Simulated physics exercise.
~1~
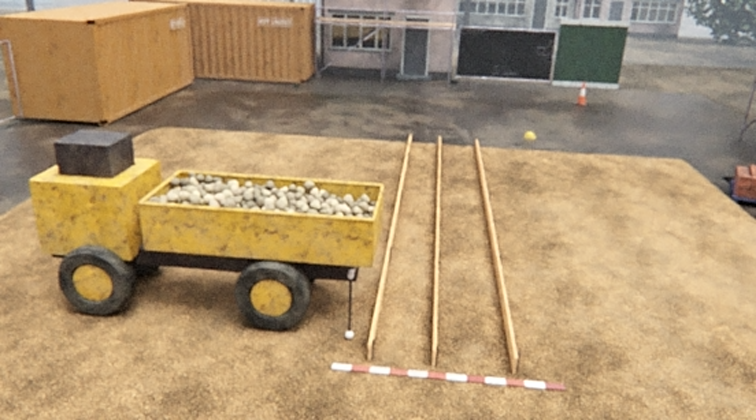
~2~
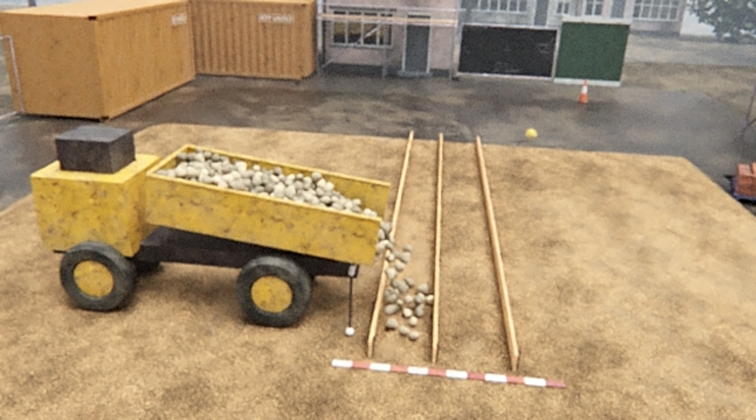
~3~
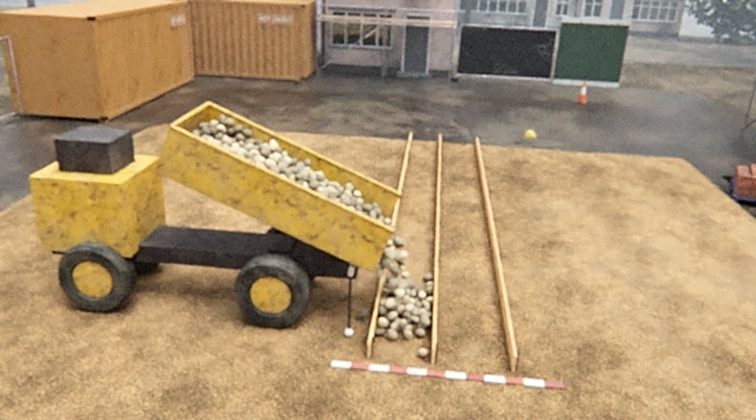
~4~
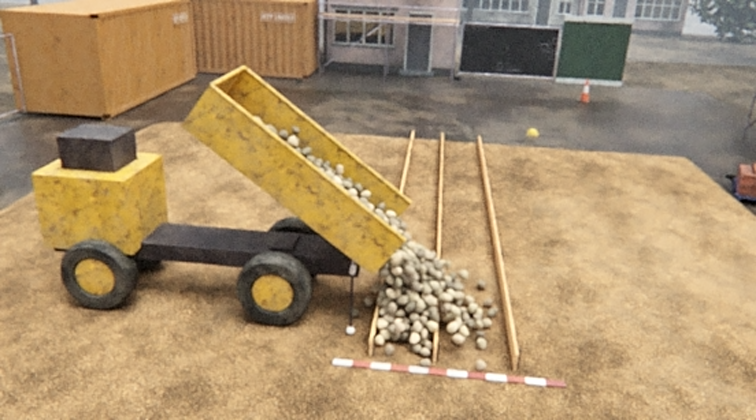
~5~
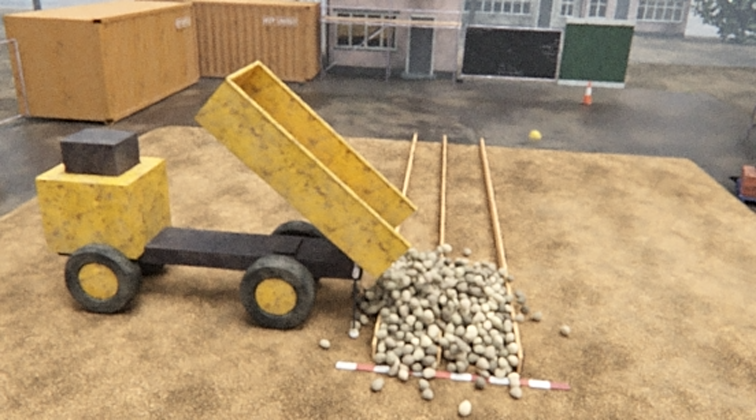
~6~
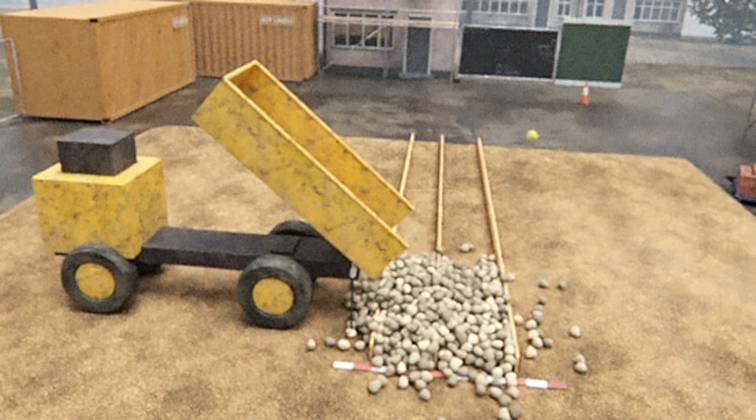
On a sandy yard, a yellow truck tips its bed and dumps stones across wooden planks.
